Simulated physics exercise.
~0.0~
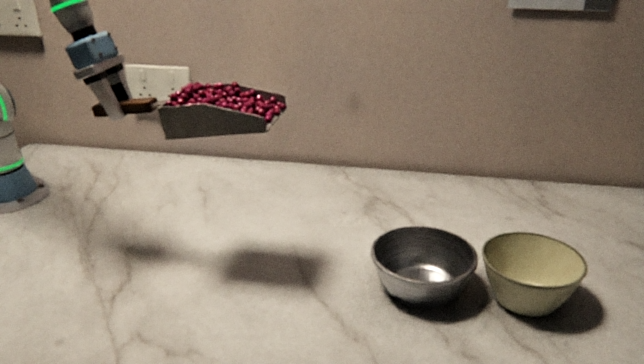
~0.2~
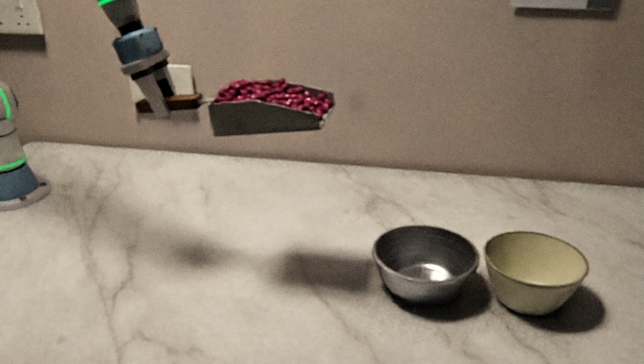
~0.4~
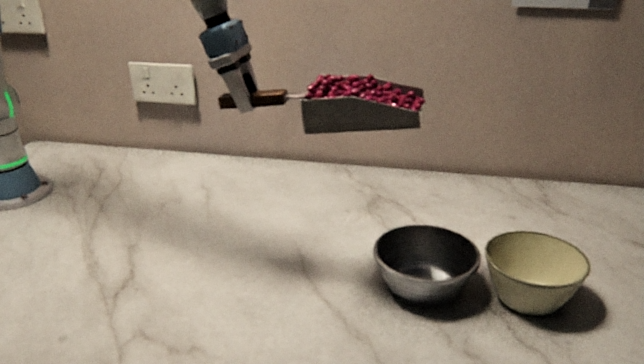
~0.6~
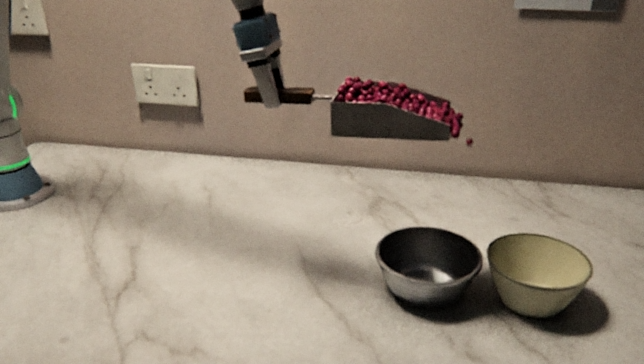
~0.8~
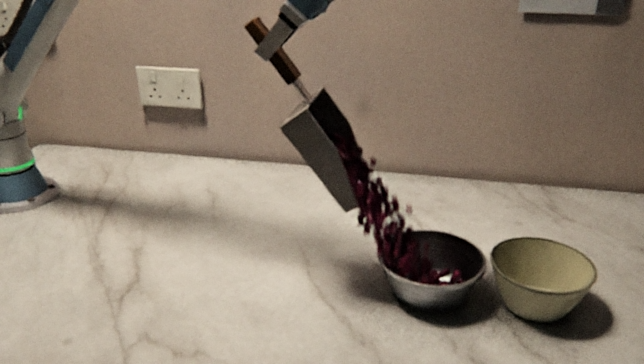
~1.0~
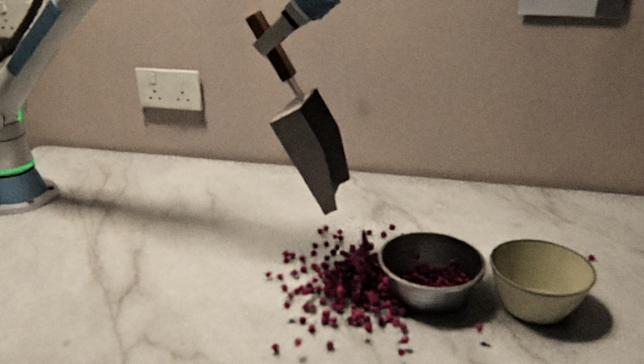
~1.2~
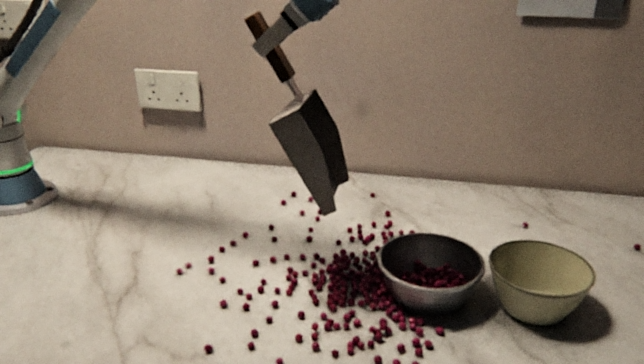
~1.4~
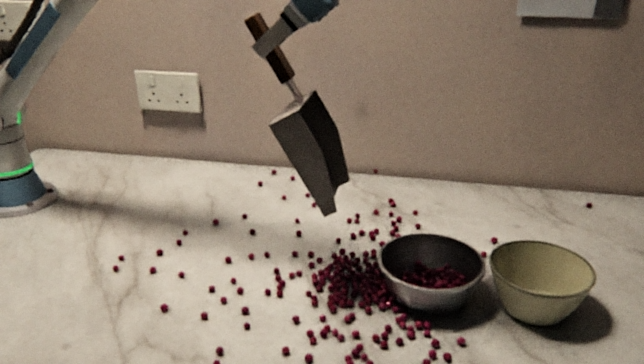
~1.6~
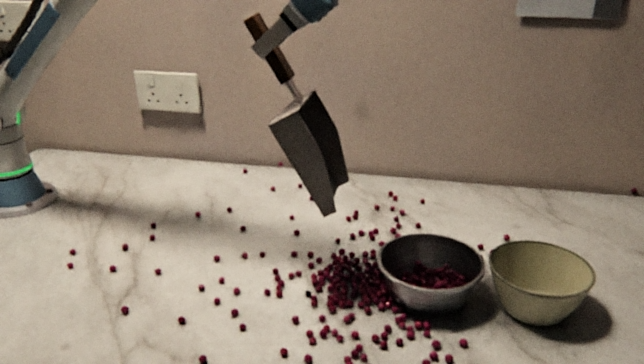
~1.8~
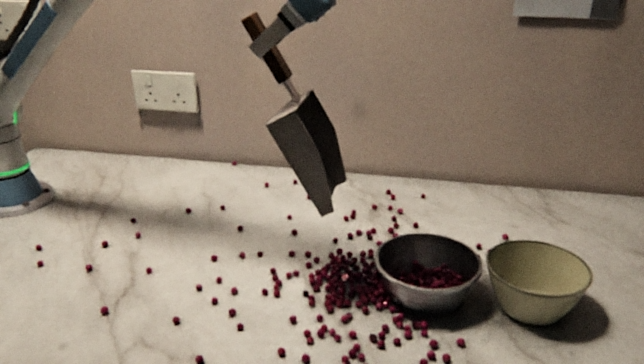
A robot arm carries a scoop heaped with dark red beads rightward over a marble surface, then tips it steeply beside a grey metal bowl; some beads land inside, but most spill and scatter across the surface, while the pale green bowl stays empty.
